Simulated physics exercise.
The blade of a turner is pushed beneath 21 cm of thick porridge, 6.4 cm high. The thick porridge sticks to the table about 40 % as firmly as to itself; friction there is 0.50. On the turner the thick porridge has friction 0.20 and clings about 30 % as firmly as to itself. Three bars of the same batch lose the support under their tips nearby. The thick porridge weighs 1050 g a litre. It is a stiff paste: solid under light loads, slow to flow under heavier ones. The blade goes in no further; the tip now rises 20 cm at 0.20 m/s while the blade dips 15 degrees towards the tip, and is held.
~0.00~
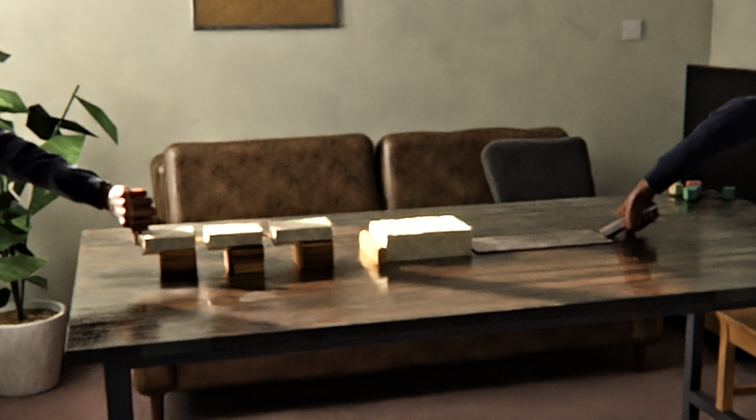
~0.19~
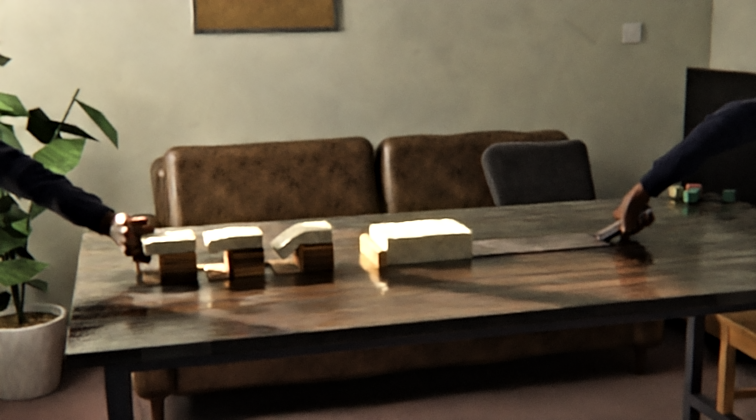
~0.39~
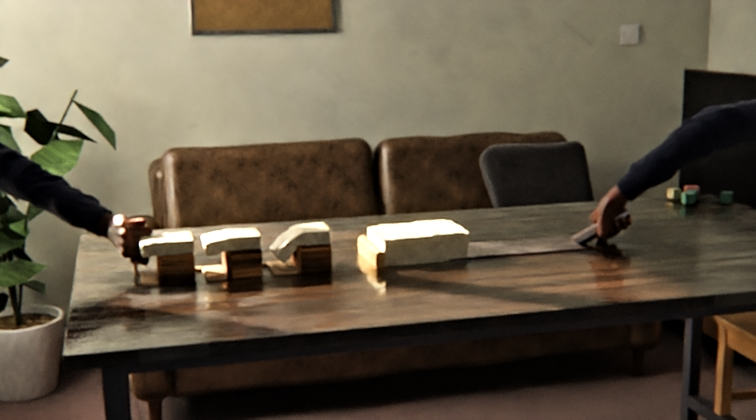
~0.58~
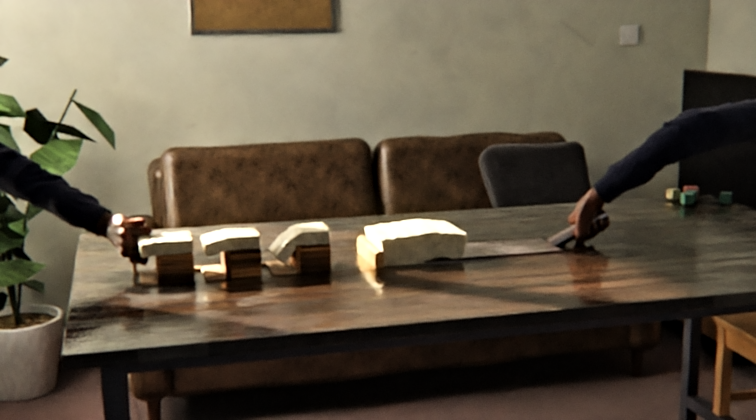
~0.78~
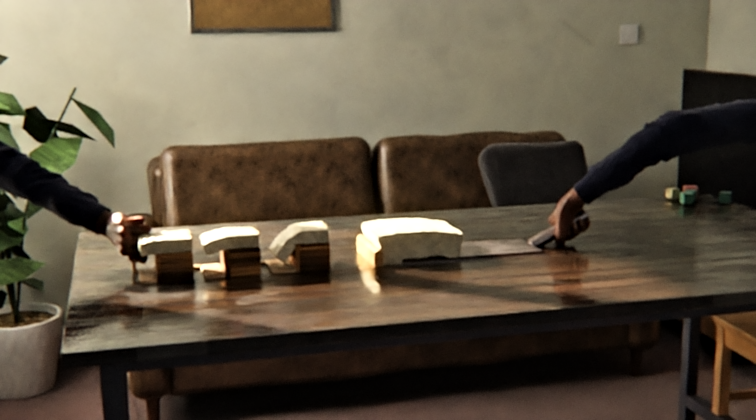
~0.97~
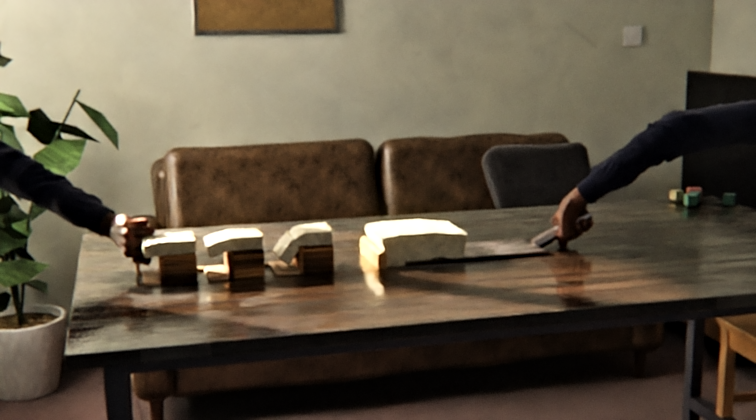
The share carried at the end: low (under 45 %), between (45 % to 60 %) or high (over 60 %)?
Expect high, that is over 60 %.
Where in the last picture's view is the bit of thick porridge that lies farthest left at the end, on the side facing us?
Around (374, 172).
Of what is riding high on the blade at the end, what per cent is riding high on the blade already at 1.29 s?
About 10 %.
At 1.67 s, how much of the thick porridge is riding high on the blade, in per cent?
Near 95 %.
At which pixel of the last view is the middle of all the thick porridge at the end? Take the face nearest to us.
Near (418, 161).
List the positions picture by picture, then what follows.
The first picture shows handle end of the blade at (616, 243), not yet moved; top of the thick porridge at (429, 232); bar tips down by 0, 0, 0 (left to right).
The second picture shows handle end of the blade at (611, 246), moved 1.3 cm; top of the thick porridge at (430, 235); bar tips down by 2 mm, 7 mm, 3.4 cm (left to right).
The third picture shows handle end of the blade at (587, 249), moved 7.1 cm; top of the thick porridge at (449, 233); bar tips down by 3 mm, 9 mm, 3.9 cm (left to right).
The fourth picture shows handle end of the blade at (564, 251), moved 13 cm; top of the thick porridge at (432, 232); bar tips down by 4 mm, 1.0 cm, 4.1 cm (left to right).
The fifth picture shows handle end of the blade at (543, 252), moved 18 cm; top of the thick porridge at (399, 232); bar tips down by 5 mm, 1.2 cm, 4.2 cm (left to right).
The sixth picture shows handle end of the blade at (546, 252), moved 18 cm; top of the thick porridge at (429, 232); bar tips down by 5 mm, 1.2 cm, 4.2 cm (left to right).
After 1.29 s, the tip is 6.7 cm up.
After 1.67 s, the tip is 14 cm up.
After 2.05 s, the tip is 20 cm up and 100 % is riding high on the blade.
After 2.43 s, the tip is 20 cm up and 100 % is riding high on the blade.
After 2.53 s, at the end, the tip is 20 cm up and 100 % is riding high on the blade.
